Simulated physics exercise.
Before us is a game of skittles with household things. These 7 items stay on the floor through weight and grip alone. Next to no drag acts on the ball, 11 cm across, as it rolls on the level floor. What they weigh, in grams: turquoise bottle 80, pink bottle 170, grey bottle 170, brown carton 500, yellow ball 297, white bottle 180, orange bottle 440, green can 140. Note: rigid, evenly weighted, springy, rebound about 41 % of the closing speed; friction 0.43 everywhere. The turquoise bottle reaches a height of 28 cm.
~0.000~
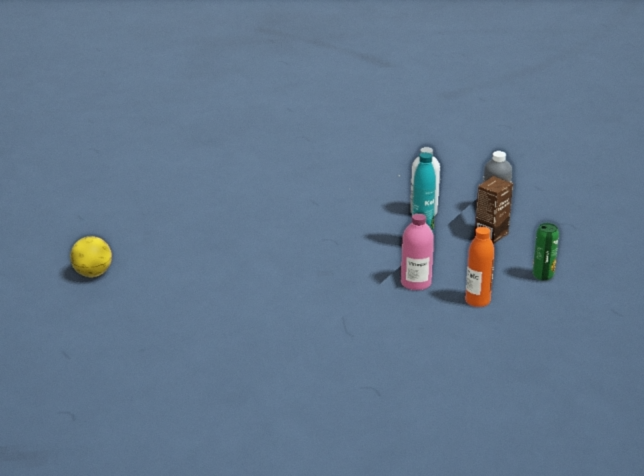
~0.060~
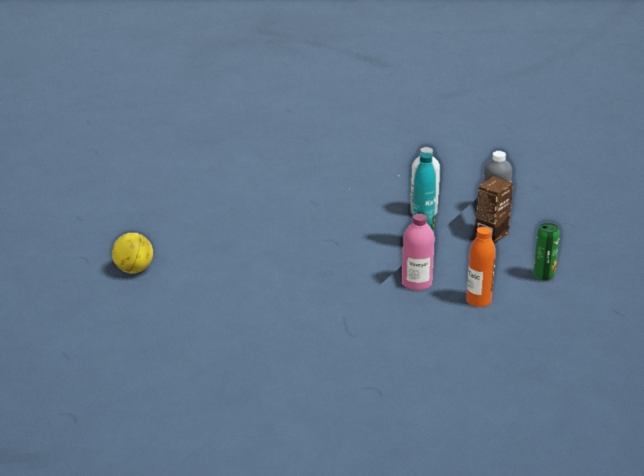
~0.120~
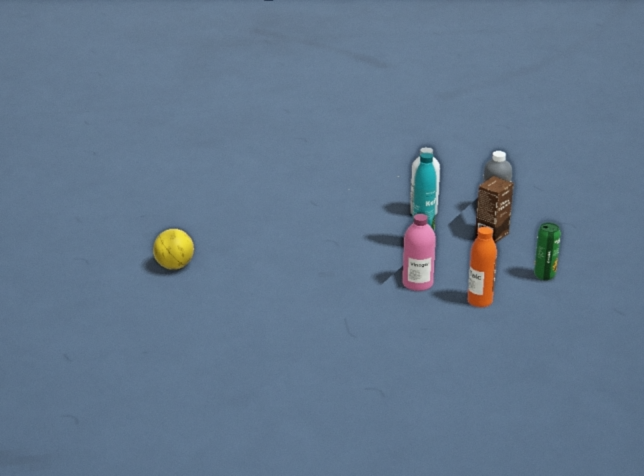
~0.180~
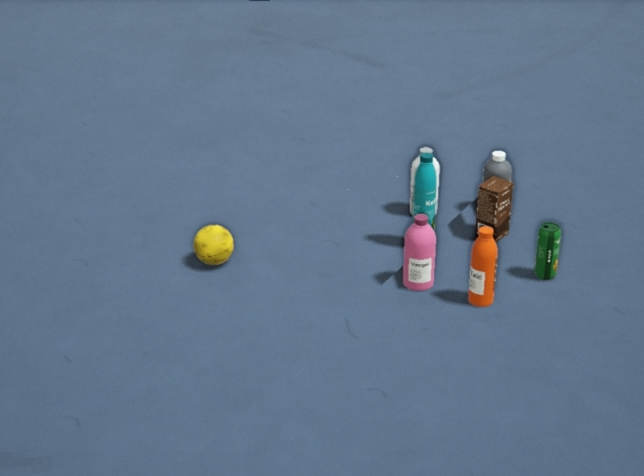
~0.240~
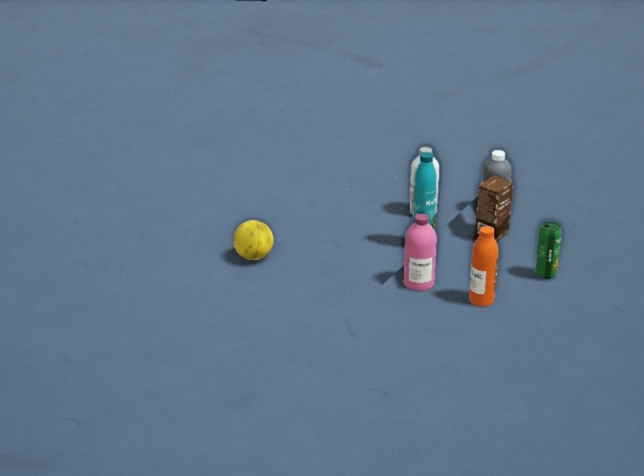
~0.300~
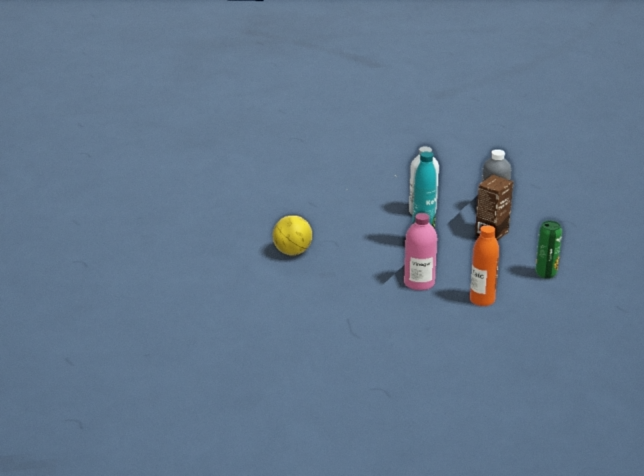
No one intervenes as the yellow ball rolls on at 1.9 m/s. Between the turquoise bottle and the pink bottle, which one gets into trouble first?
Of the two named, the former.
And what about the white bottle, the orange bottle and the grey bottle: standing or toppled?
Well, the white bottle holds steady, the orange bottle holds steady, and the grey bottle tumbles down.
By 0.60 s, 106 cm rolled; yellow ball near (460, 208); turquoise bottle tilted 56° near (471, 218).
By 0.80 s, 118 cm rolled; yellow ball near (489, 195); turquoise bottle on its side near (503, 244); grey bottle tilted 31°; green can tilted 10°.
By 1.40 s, 130 cm rolled; yellow ball near (515, 179); turquoise bottle on its side near (499, 247); grey bottle on its side; green can on its side.
When it is over (4.0 s), lying over on the floor, turquoise bottle, grey bottle and green can; the other 4 within 8 cm of the start. End places, in pixels of the last picture, turquoise bottle near (496, 250), pink bottle near (421, 250). Turquoise bottle went at 0.56 s; pink bottle was never lost.
